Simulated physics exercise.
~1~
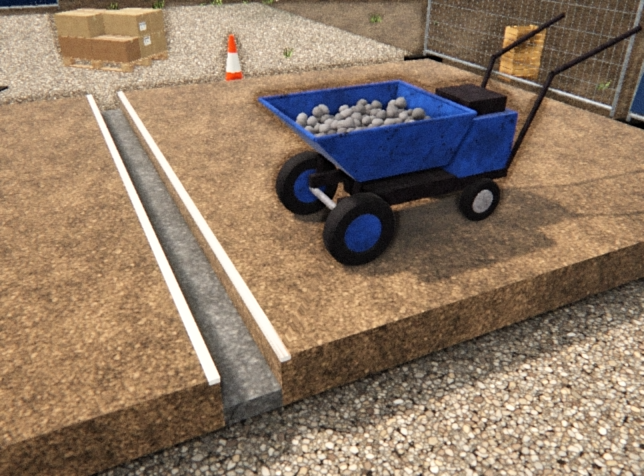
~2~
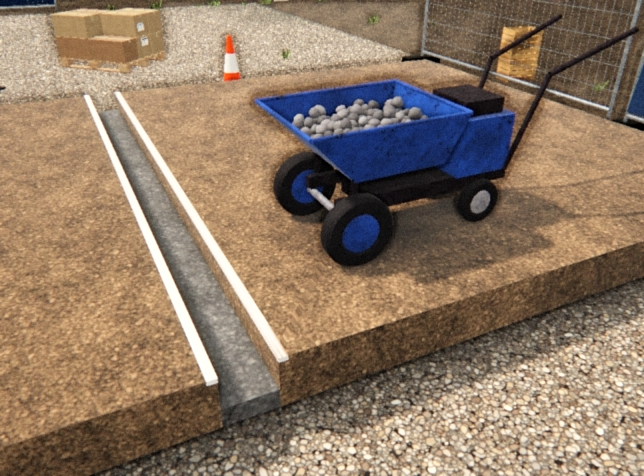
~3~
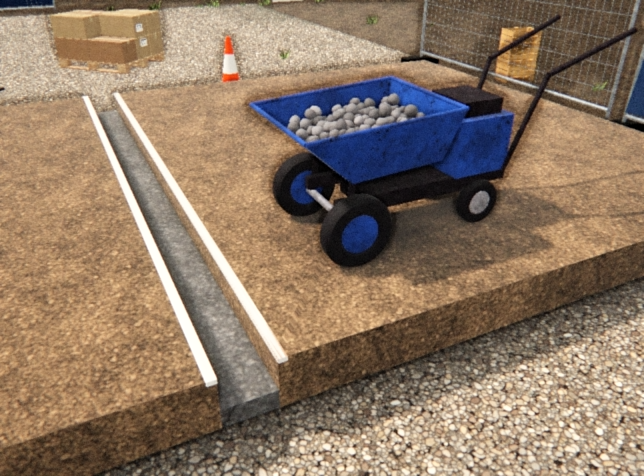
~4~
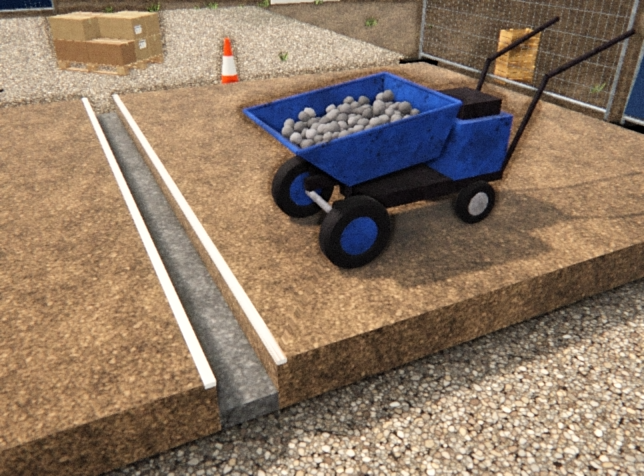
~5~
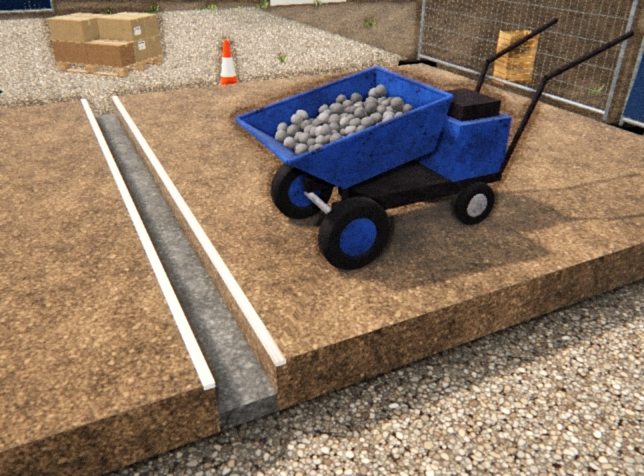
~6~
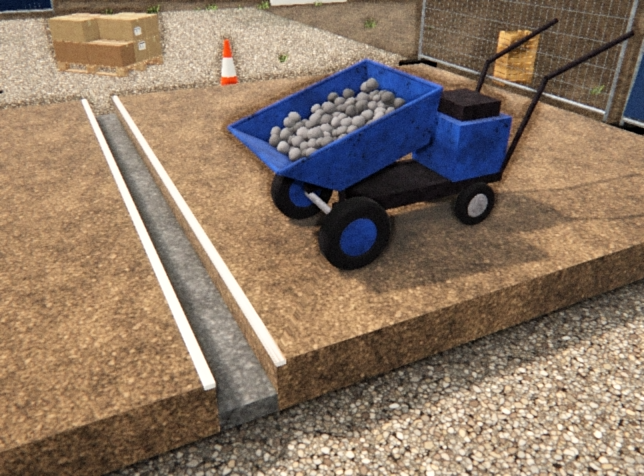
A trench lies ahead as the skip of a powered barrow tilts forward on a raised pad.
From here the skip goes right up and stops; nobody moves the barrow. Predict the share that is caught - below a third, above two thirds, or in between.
Honestly, the trench gets beyond two-thirds of the load.
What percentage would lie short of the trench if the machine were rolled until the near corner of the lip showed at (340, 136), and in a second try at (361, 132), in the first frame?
In turn 20 and 30 in a hundred.
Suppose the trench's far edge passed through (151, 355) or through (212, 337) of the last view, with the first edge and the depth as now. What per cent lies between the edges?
You'd get 100 % in the first case and 60 % in the second.
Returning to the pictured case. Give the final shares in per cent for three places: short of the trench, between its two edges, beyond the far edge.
Out of a hundred, short 5, between 85, beyond 5.
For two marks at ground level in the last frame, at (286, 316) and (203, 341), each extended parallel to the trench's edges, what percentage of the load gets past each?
That's 100 in a hundred for the first and 10 in a hundred for the second.
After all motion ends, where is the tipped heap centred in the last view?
Around (196, 287), give or take.
Soon, skip tipped steeply; all in the skip.
A while on, skip tipped right over; about two thirds in the skip; a stray few short of the trench; about a quarter in or heaped over the trench; a stray few falling.
Towards the end, skip tipped right over; a small part in the skip; a stray few short of the trench; most in or heaped over the trench; a small part beyond it.
Finally, skip tipped right over; a small part in the skip; a small part short of the trench; most in or heaped over the trench; a small part beyond it.
